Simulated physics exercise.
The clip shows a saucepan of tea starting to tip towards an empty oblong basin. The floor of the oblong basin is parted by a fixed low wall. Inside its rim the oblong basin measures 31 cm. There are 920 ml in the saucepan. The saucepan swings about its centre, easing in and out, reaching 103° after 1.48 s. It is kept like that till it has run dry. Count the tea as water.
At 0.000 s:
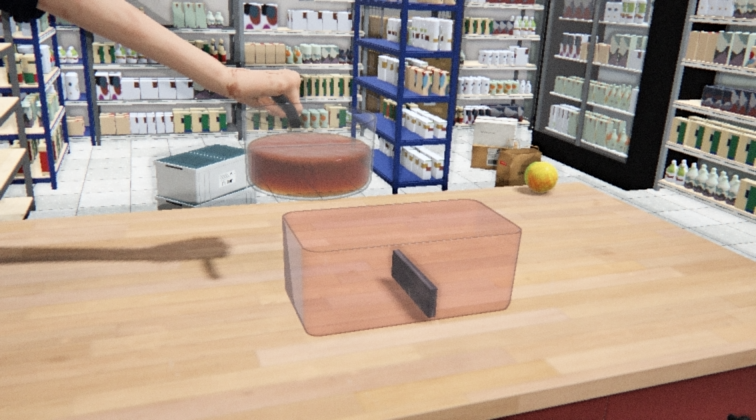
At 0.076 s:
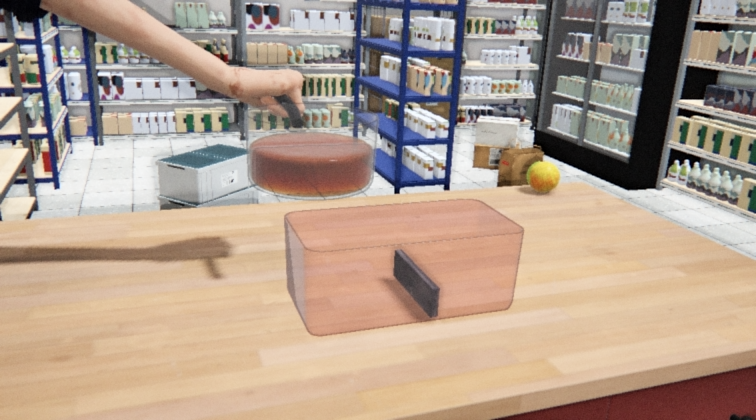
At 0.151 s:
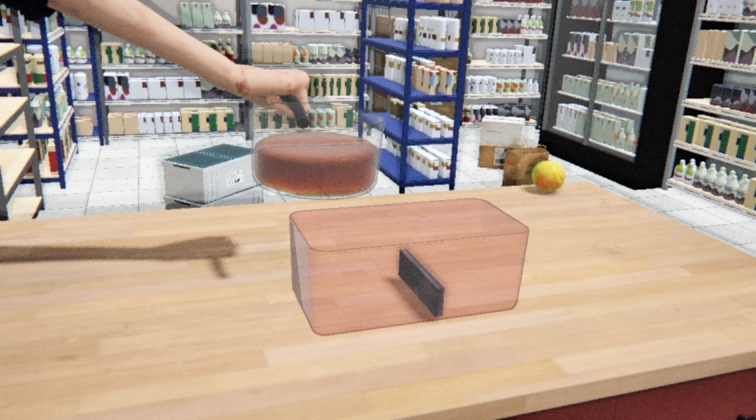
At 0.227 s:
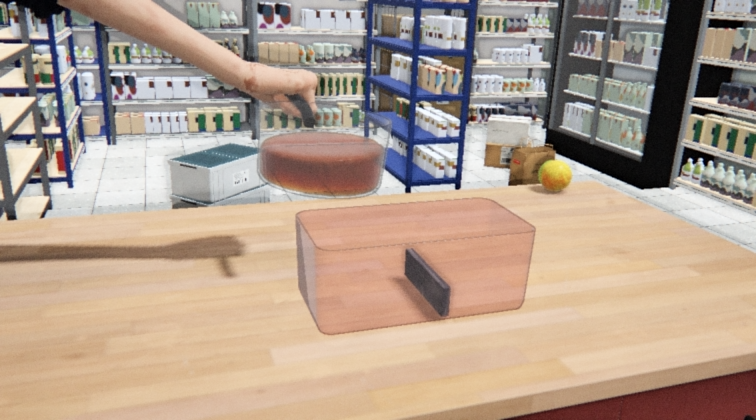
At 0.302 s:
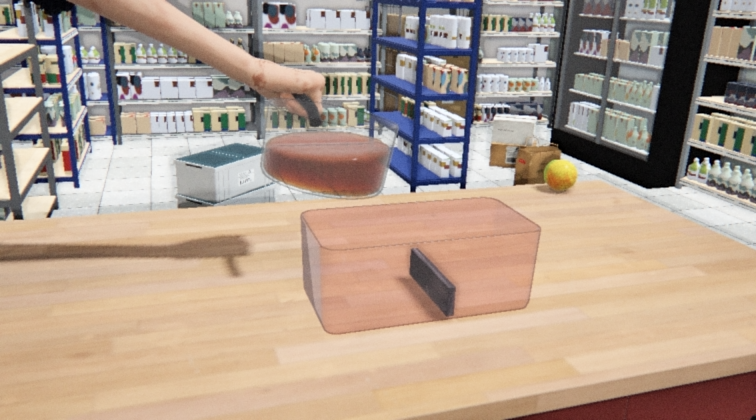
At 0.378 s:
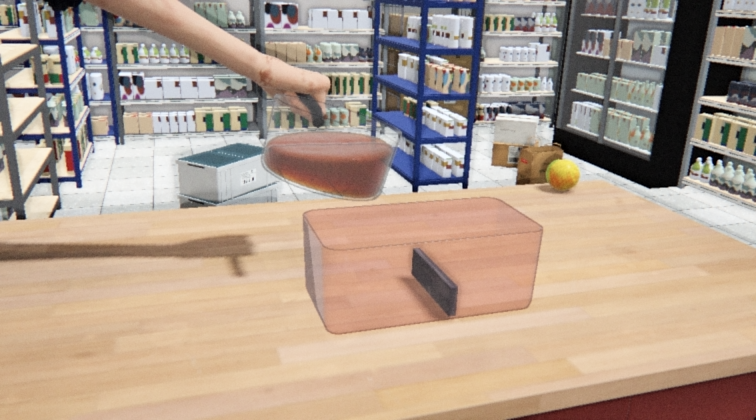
A bare arm reaches in from the upper left above a pale wooden counter, seen from slightly above in a shop lined with stocked shelves. Its hand holds a clear round pan of reddish-brown tea by a dark handle, behind a see-through pinkish oblong basin, with a yellow fruit beyond. The pan slowly tilts down to the right, while the view drifts slightly left.
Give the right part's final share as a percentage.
The far part has some 21 per cent.
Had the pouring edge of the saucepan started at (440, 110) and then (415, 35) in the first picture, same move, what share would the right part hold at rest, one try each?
First 85, then 85 per cent.
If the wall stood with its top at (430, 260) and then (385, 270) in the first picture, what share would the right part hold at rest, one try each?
First 0, then 70 per cent.
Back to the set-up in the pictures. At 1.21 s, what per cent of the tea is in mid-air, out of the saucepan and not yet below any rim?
Near 8 in a hundred.
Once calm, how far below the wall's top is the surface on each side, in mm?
Some 14 mm on the left and 34 mm on the right.
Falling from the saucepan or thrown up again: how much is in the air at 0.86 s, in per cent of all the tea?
Near 20 in a hundred.
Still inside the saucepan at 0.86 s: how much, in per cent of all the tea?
About 70 per cent.
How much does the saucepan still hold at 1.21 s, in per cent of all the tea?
Near 18 in a hundred.
After 0.86 s the tilt is 64° and 70 per cent is still to pour, 9 is left of the wall and 1 right of it.
After 1.21 s the tilt is 95° and 18 per cent is still to pour, 54 is left of the wall and 20 right of it.
After 1.58 s the tilt is 103° and 1 per cent is still to pour, 77 is left of the wall and 21 right of it.
After 1.98 s the tilt is 103° and 0 per cent is still to pour, 78 is left of the wall and 21 right of it.
In the end 78 per cent lies left of the wall, 21 right of it and 0 outside.
